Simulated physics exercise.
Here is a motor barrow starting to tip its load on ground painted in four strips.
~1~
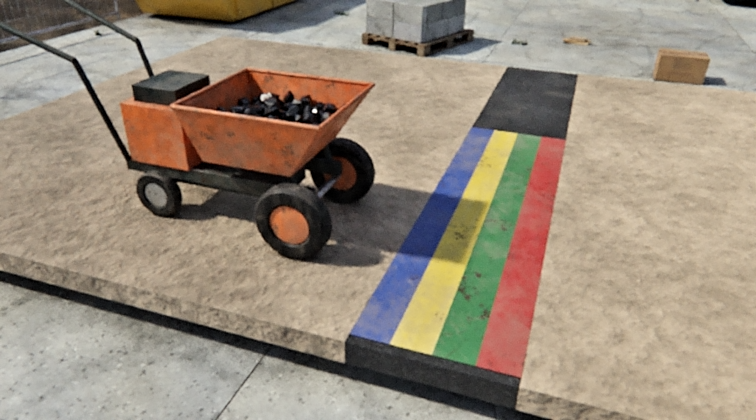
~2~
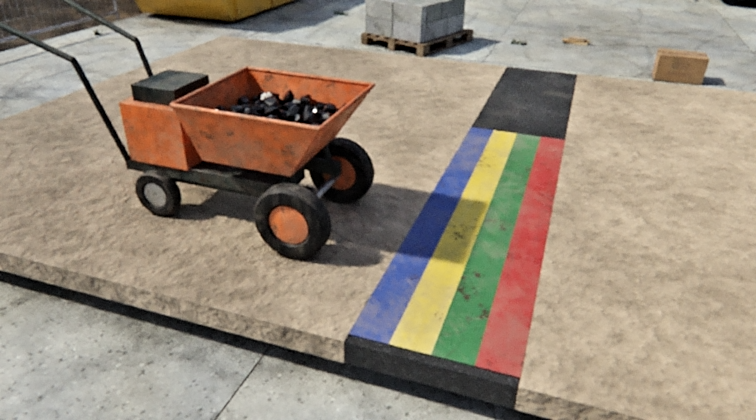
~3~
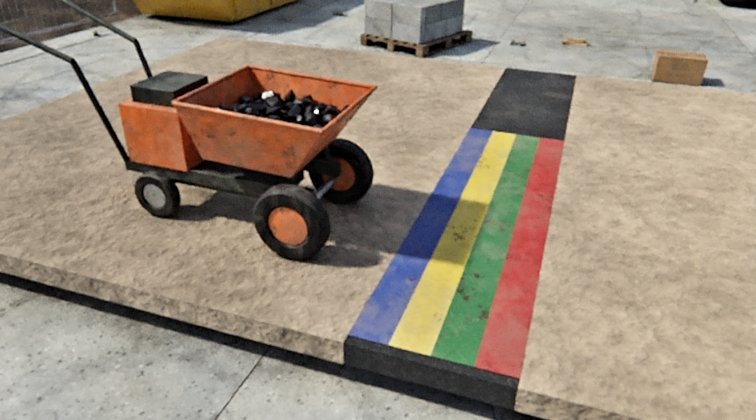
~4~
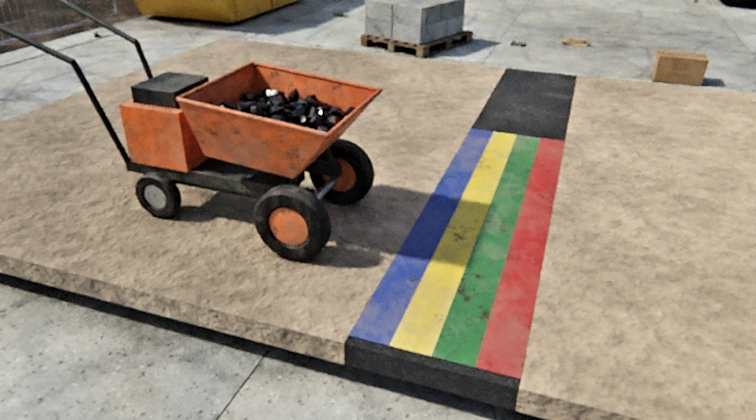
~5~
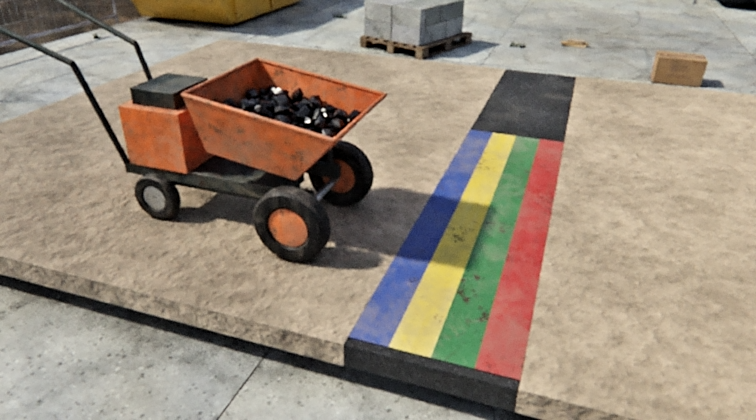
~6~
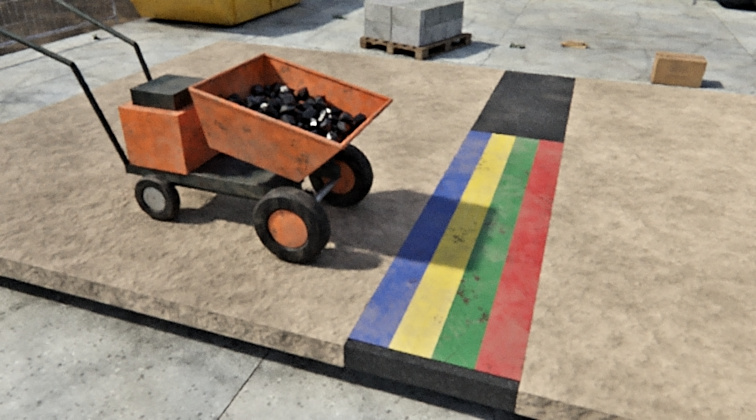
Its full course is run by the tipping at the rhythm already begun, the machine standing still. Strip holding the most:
Yellow strip.
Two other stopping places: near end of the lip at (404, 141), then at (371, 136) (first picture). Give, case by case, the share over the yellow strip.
0 % then 10 %.
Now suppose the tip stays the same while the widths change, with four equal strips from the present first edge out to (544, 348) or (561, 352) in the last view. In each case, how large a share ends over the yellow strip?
I'd say some 30 % for the first and some 30 % for the second.
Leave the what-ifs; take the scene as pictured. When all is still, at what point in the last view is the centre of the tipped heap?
Centre at rest, last view: Approx. (455, 247).
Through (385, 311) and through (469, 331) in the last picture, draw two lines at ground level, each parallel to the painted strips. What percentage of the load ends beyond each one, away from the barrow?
Result, first then second: 80 %, 10 %.
Soon, skip tipped steeply; all in the skip.
A while on, skip tipped steeply; nearly all in the skip; a stray few over the blue strip; a stray few over the yellow strip.
Towards the end, skip tipped right over; about a third in the skip; a small part over the blue strip; about a quarter over the yellow strip; about a quarter over the green strip; a small part over the red strip; a stray few off the paint.
Finally, skip tipped right over; a small part in the skip; about a quarter over the blue strip; about a third over the yellow strip; about a quarter over the green strip; a small part over the red strip; a stray few off the paint.
